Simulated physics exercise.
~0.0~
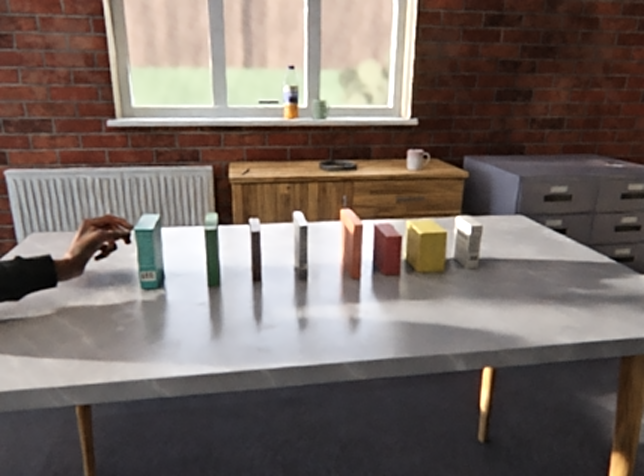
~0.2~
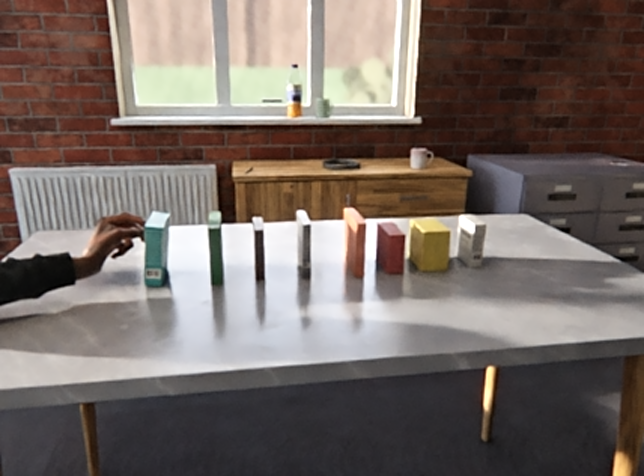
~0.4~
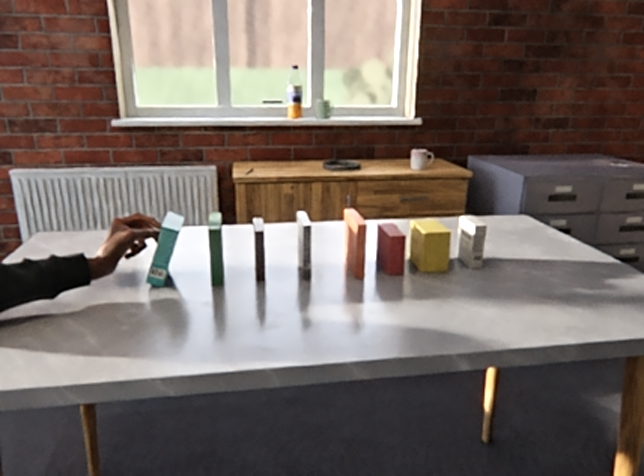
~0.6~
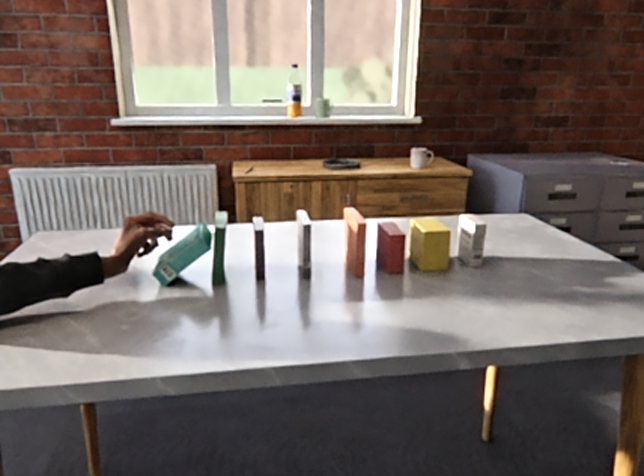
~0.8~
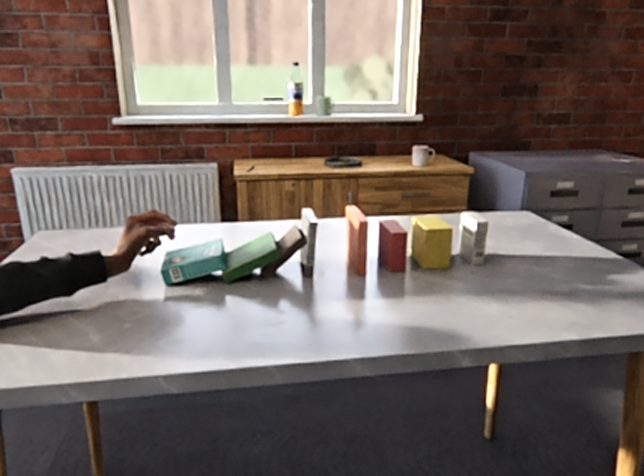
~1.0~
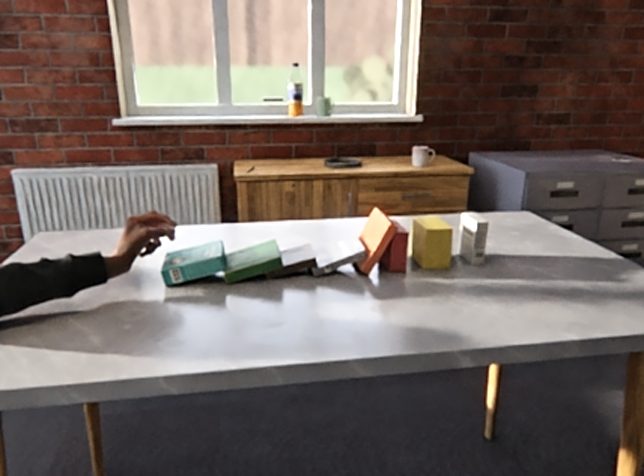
Turquoise packet tipped by a hand toppling green, black and grey pieces rightward, the orange block ending leaning against the red.
